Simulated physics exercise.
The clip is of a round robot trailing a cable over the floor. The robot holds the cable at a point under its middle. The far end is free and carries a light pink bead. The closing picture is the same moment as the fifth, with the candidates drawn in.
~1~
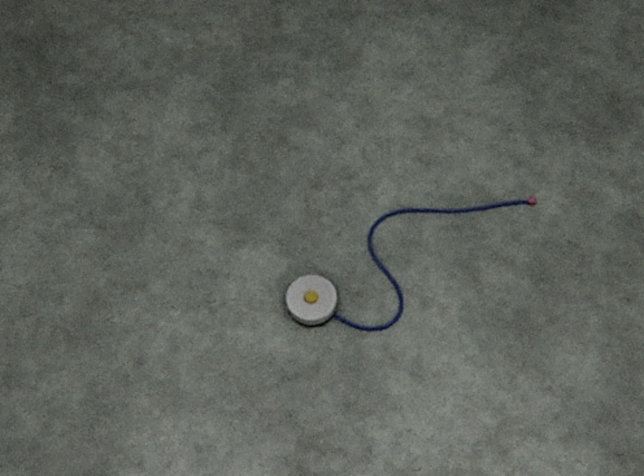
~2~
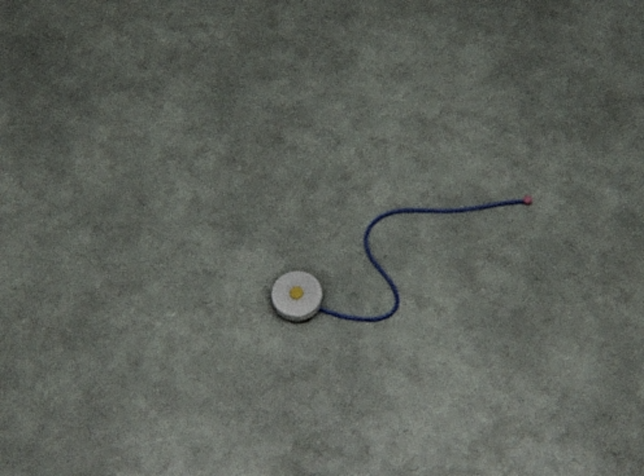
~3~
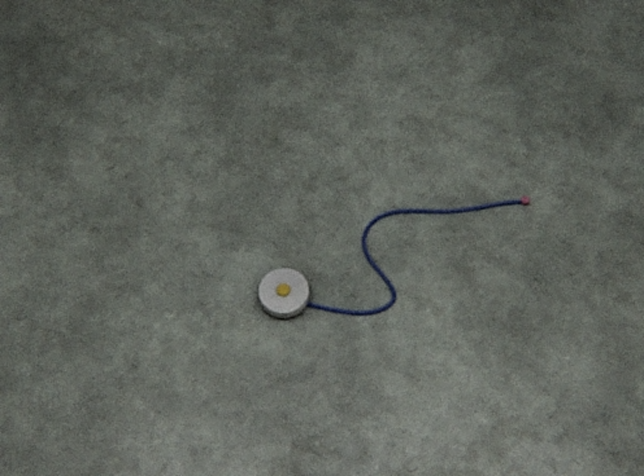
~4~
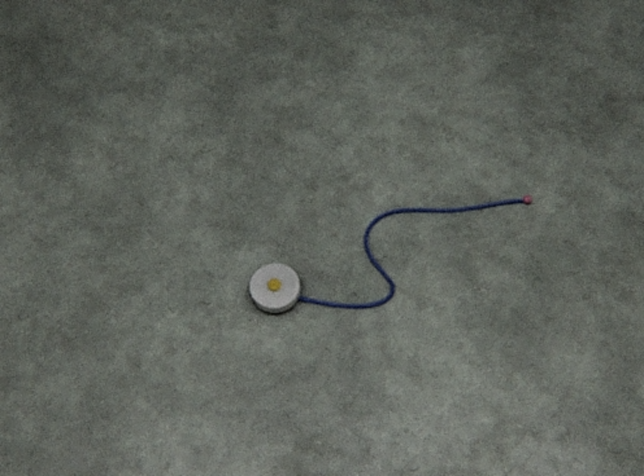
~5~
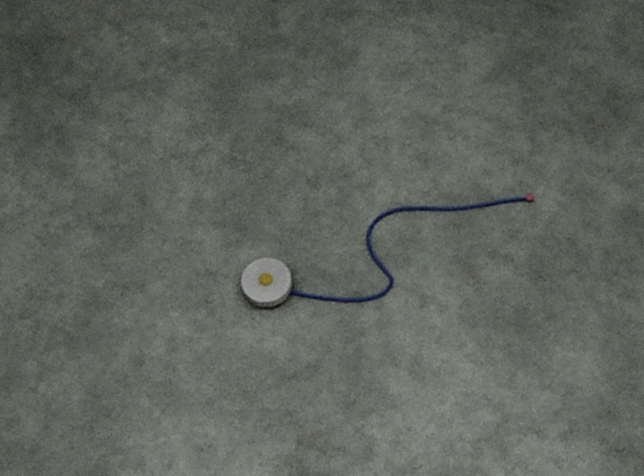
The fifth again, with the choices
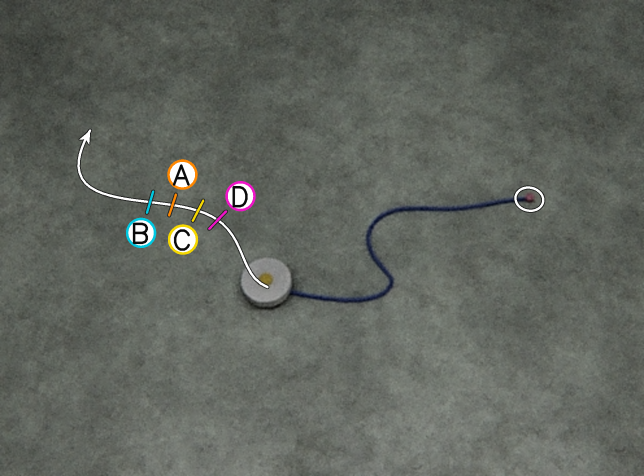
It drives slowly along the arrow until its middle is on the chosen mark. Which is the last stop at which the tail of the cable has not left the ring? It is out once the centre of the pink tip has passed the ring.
Up to mark A.
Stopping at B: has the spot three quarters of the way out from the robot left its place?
Yes.
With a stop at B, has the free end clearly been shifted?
Yes.
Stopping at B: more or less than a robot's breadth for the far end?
Less.
On the marked copy, A at (172, 205); B at (150, 202); C at (198, 211); D at (218, 220); the ring at (529, 199); the route from (268, 287) via (161, 203) to (90, 130).
With A. Early on, robot (239, 246), middle of the cable (368, 237), free end (530, 197).
Further on, robot (210, 212), middle of the cable (368, 237), free end (530, 197).
At the end, robot (171, 201), middle of the cable (352, 225), free end (528, 197); the free end is still in its ring.
As for the rest, B drags the free end to (508, 200); C is safe but short; D is safe but short.
